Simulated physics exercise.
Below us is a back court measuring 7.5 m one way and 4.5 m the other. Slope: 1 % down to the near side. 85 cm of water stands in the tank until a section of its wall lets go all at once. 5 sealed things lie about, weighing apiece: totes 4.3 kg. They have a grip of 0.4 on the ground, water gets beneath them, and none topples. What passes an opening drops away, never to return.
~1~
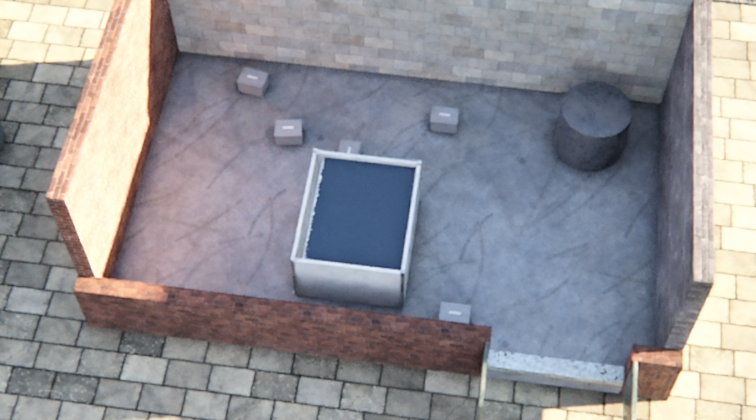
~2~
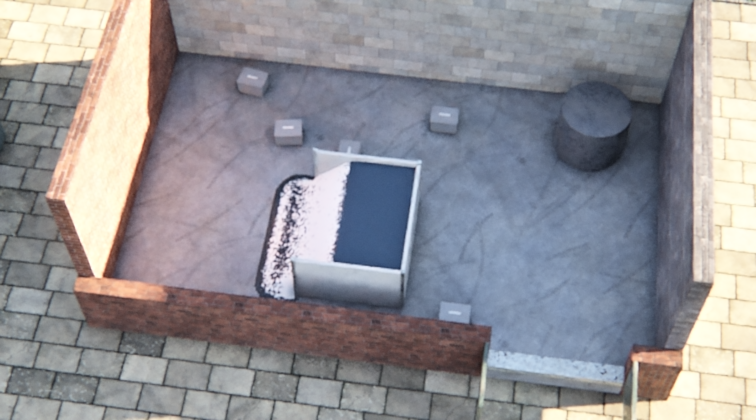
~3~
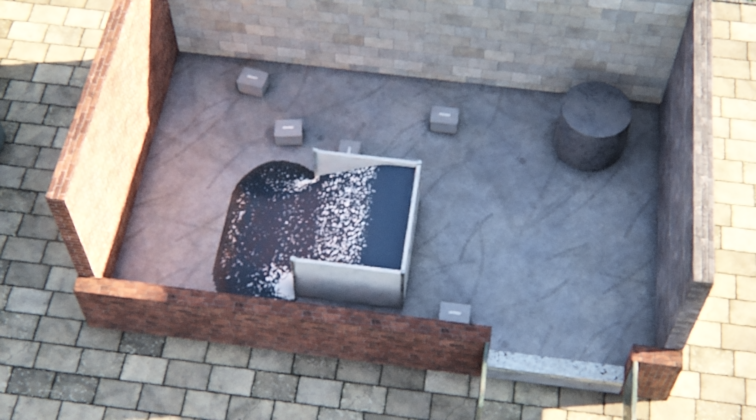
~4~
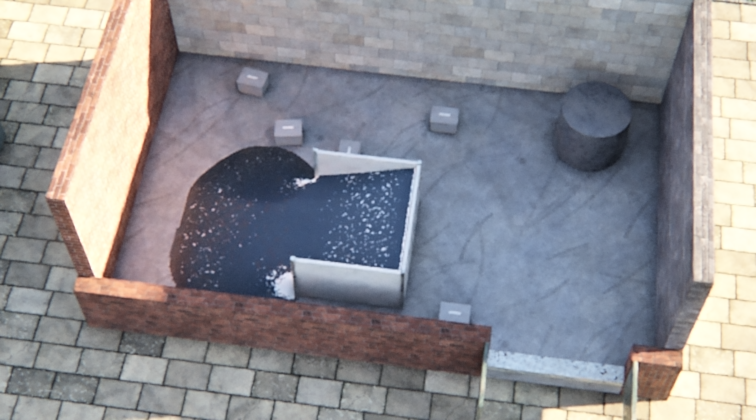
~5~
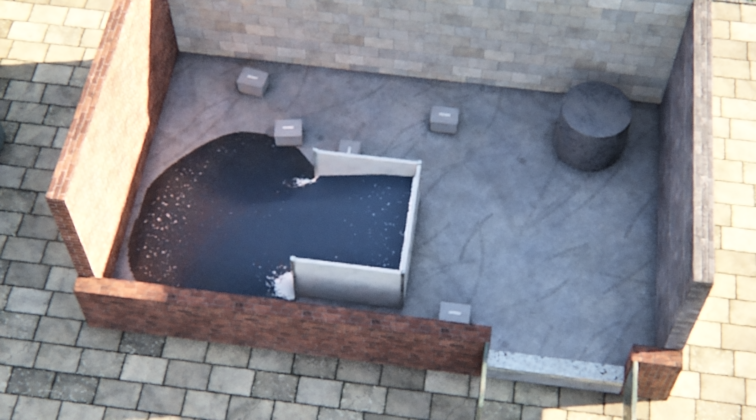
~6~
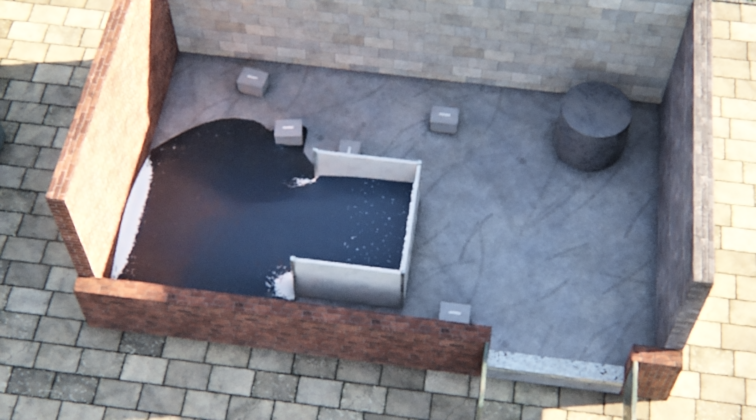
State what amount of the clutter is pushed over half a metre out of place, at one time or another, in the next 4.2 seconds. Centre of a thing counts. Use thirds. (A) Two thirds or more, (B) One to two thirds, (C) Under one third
Two thirds or more.
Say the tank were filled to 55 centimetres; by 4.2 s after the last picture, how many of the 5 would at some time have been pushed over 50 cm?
That would make 2 of them.
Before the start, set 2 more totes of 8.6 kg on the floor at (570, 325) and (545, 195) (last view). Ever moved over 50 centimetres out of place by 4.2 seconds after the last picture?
First stays inside, then stays inside.
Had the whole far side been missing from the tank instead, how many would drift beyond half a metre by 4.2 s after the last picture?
Result: 4.
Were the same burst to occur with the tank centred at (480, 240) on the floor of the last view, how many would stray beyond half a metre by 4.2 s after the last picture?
In that case the number is 3.
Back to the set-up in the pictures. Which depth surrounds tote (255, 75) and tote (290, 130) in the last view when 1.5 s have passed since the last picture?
Roughly 3 and 1 cm.
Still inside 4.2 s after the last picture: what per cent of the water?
Somewhere near 100 percent, give or take.
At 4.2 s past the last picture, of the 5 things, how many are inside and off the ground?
Count at that moment: 1.
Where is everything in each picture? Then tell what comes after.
A tote at (253, 77) rests on the ground; a tote at (288, 128) rests on the ground; water covers 2.4 m2; 0 of 5 have shifted, in the first picture.
A tote at (253, 77), on the bottom; a tote at (288, 128) rests on the ground; 3.5 m2 under water; 0 of 5 have shifted, in the second picture.
A tote at (253, 77), on the bottom; a tote at (288, 128), on the bottom; 5.1 m2 under water; 0 of 5 have shifted, in the third picture.
A tote at (253, 77), on the bottom; a tote at (288, 128) rests on the ground; water covers 6.9 m2; 0 of 5 have shifted, in the fourth picture.
A tote at (253, 77), on the bottom; a tote at (288, 128) rests on the ground; water covers 8.8 m2; 0 of 5 have shifted, in the fifth picture.
A tote at (253, 77), on the bottom; a tote at (288, 128) rests on the ground; water covers 9.9 m2; 0 of 5 have shifted, in the sixth picture.
Then, 0.4 s after the last picture 0 of 5 are over 50 cm from their spots; 0 afloat.
Then, 1.5 s after the last picture 0 of 5 are over 50 cm from their spots; 0 afloat.
Then, 2.8 s after the last picture 2 of 5 are over 50 cm from their spots; 0 afloat.
Then, 4.2 s after the last picture 4 of 5 are over 50 cm from their spots, and 4 have been at some point; 1 afloat.
